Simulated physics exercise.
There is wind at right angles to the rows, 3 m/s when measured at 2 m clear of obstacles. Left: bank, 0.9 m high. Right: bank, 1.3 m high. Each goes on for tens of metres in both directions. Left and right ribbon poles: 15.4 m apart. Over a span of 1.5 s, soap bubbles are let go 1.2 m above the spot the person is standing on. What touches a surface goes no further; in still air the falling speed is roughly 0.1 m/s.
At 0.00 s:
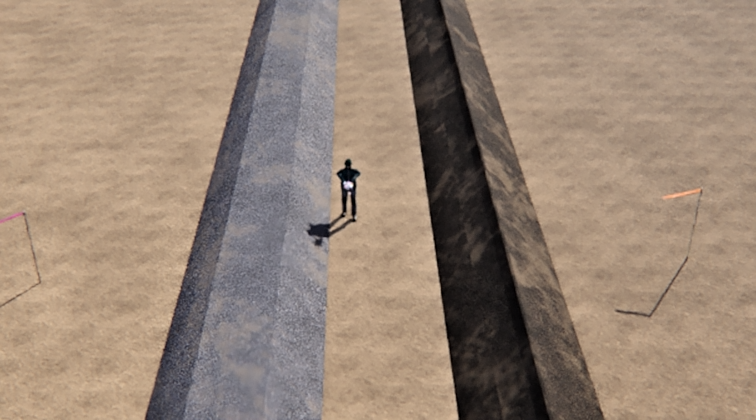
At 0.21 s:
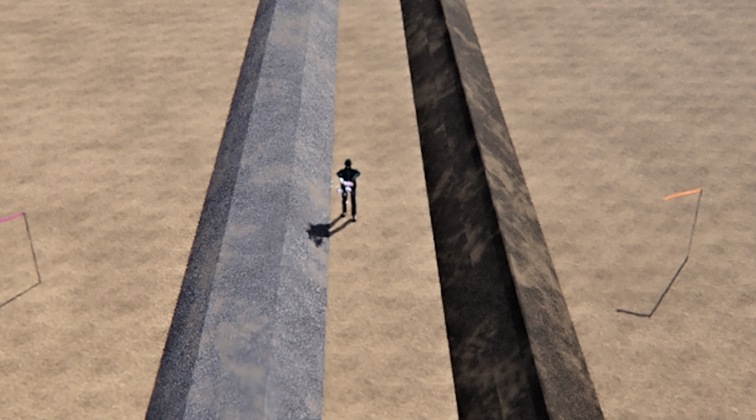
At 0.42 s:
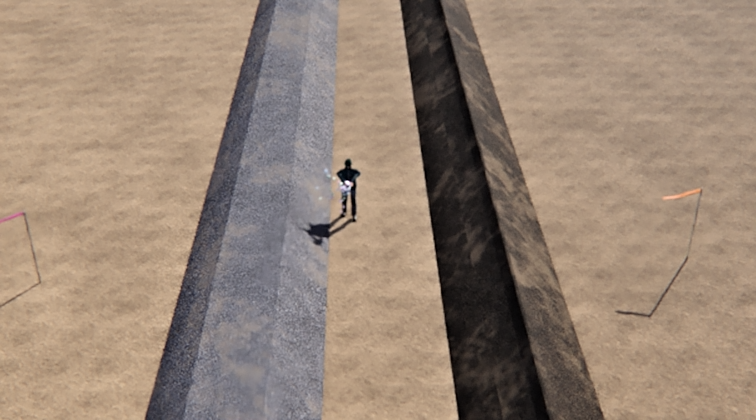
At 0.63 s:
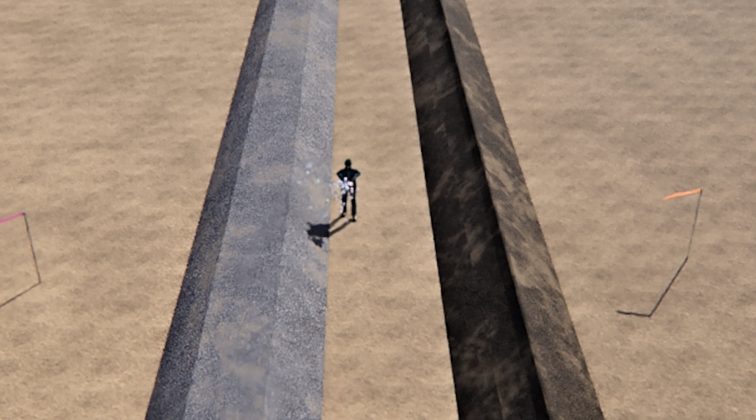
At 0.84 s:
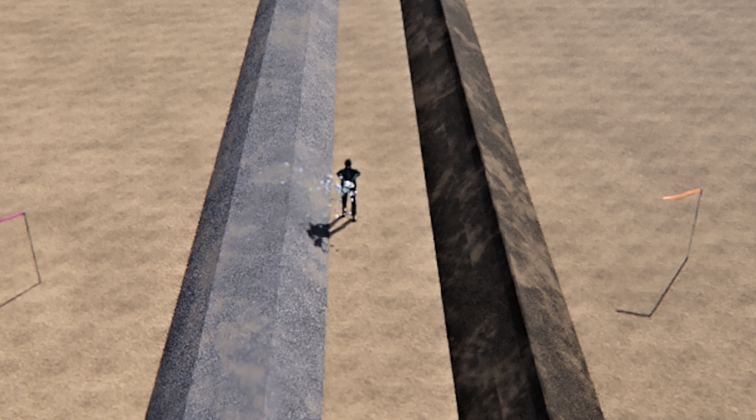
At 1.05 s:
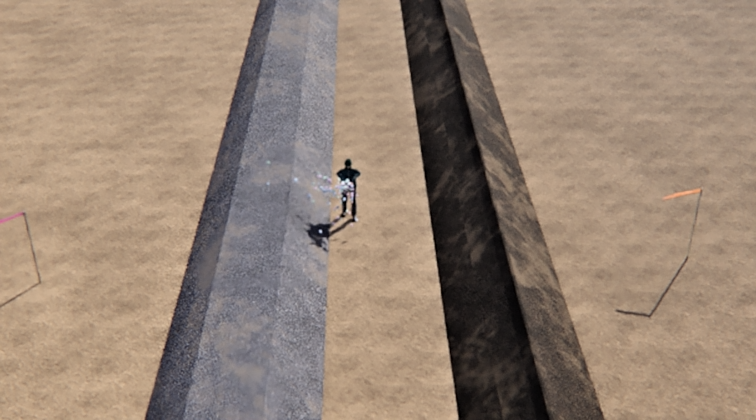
Two long straight banks, a blue-grey one on the left and a dark brown one on the right, run up a sandy plain seen from high above. Between them, close to the left bank, stands a small dark figure casting a shadow, with a pink ribbon pole far left and an orange one right. Pale bubbles appear at the figure's waist and spread slightly leftward over the grey bank, while the camera stays still.
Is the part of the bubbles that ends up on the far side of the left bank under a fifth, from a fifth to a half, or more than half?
It is from a fifth to a half.
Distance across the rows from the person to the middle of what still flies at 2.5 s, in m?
Around 0.5 m.
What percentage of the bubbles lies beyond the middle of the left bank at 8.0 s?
Some 30 per cent.
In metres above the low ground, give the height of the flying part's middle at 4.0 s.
0.6 m.
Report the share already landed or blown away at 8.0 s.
55 per cent.
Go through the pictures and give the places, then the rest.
The bubbles in the air span x = 345 to 350 around y = 185, in the first frame.
The right ribbon ends at (663, 200), leaning 75 degrees to the left and the bubbles in the air span x = 335 to 350 around y = 190, in the second frame.
The bubbles in the air span x = 325 to 350 around y = 190 and the top of the left bank crosses (261, 199), in the third frame.
The right ribbon ends at (664, 200), leaning 75 degrees to the left and the bubbles in the air span x = 315 to 350 around y = 190, in the fourth frame.
The bubbles in the air span x = 310 to 355 around y = 190, in the fifth frame.
The right ribbon ends at (663, 199), leaning 75 degrees to the left, the bubbles in the air span x = 300 to 355 around y = 190 and the top of the left bank crosses (261, 199), in the sixth frame.
After 2.5 s, 92 % is in the air or yet to come; 13 % is beyond the left bank; the middle of what still flies is 0.7 m above the low ground, near (331, 203).
After 4.0 s, 71 % is in the air or yet to come; 25 % is beyond the left bank; the middle of what still flies is 0.6 m above the low ground, near (345, 208).
After 8.0 s, 43 % is in the air or yet to come; 29 % is beyond the left bank; the middle of what still flies is 0.8 m above the low ground, near (317, 201).
After 20.0 s, 10 % is in the air or yet to come; 36 % is beyond the left bank; the middle of what still flies is 1.0 m above the low ground, near (115, 195).
After 45.0 s, 0 % is in the air or yet to come; 37 % is beyond the left bank.
